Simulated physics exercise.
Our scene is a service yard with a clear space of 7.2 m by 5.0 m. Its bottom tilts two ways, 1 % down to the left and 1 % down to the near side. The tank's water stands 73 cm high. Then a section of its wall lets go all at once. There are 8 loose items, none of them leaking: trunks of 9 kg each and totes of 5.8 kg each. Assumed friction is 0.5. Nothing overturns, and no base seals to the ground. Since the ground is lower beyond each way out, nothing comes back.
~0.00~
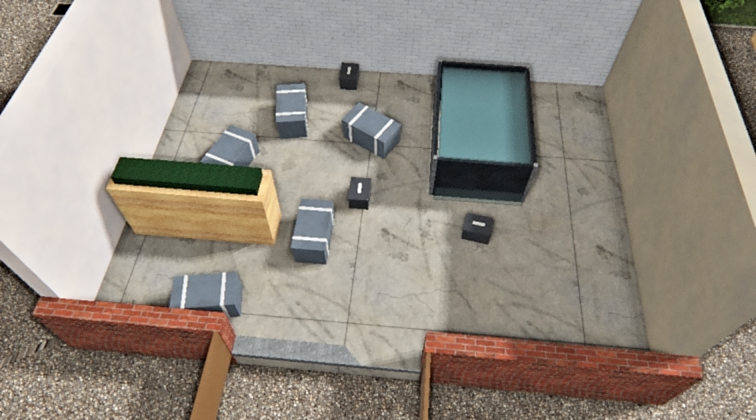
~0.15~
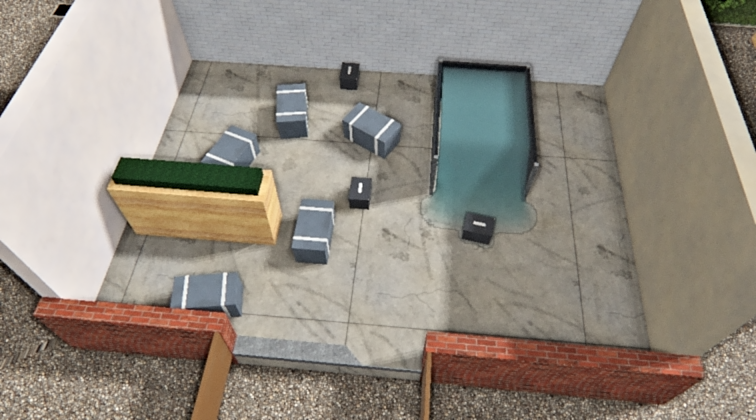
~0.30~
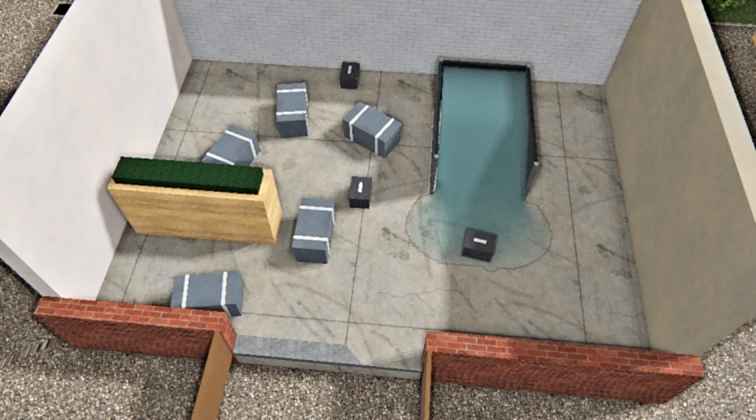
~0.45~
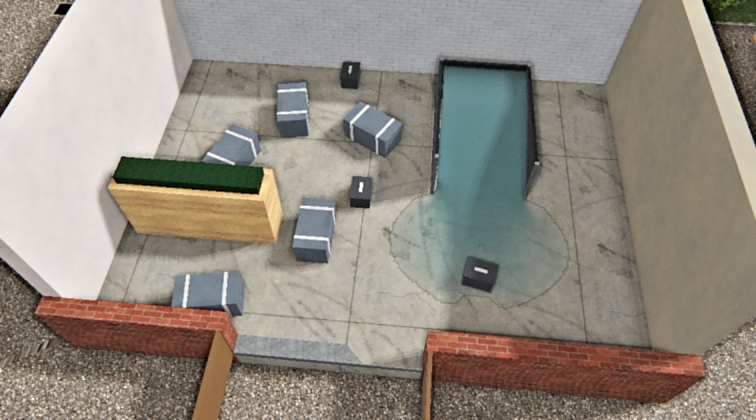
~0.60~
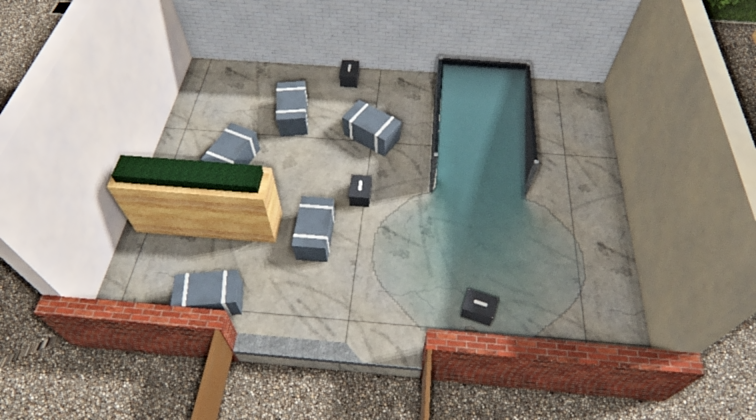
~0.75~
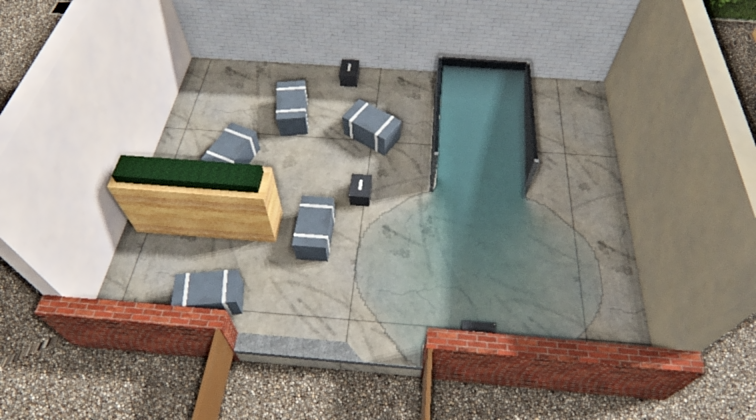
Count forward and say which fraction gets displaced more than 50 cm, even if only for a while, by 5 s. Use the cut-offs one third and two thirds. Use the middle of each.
Under a third.
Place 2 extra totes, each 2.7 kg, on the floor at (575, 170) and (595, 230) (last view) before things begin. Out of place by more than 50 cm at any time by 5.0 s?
Respectively: Tops it; tops it.
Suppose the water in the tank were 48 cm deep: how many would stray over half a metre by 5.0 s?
The count would be 1.
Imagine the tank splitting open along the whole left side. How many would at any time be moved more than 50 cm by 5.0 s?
In that case the number is 7.
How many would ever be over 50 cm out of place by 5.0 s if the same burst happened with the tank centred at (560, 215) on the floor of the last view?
Result: 4 of them.
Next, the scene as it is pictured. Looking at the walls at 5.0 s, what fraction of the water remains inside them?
Roughly 70 percent.
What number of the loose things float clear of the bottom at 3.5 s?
At that time, 1.
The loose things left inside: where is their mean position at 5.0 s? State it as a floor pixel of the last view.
Near (303, 164).
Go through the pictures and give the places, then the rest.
The first picture shows a tote at (479, 224), on the bottom; a trunk at (229, 148), on the bottom; 2.5 m2 under water; 0 of 8 have shifted.
The second picture shows a tote at (480, 224), on the bottom; a trunk at (229, 148) rests on the ground; 3.3 m2 under water; 0 of 8 have shifted.
The third picture shows a tote at (480, 241), on the bottom, 31 cm from its start; a trunk at (229, 147), on the bottom; 4.3 m2 under water; 1 of 8 have shifted.
The fourth picture shows a tote at (481, 271) rests on the ground, 76 cm from its start; a trunk at (230, 147) rests on the ground; 5.8 m2 under water; 1 of 8 have shifted.
The fifth picture shows a tote at (481, 303) rests on the ground, 124 cm from its start; a trunk at (229, 146), on the bottom; water covers 7.5 m2; 1 of 8 have shifted.
The sixth picture shows a tote at (479, 334), on the bottom, 165 cm from its start; a trunk at (229, 145), on the bottom; 9.1 m2 under water; 1 of 8 have shifted.
After 1.1 s 1 of 8 are over 50 cm from their spots; 1 afloat.
After 2.2 s 1 of 8 are over 50 cm from their spots; 1 afloat.
After 3.5 s 1 of 8 are over 50 cm from their spots; 1 afloat.
After 5.0 s 2 of 8 are over 50 cm from their spots, and 2 have been at some point; 1 afloat.
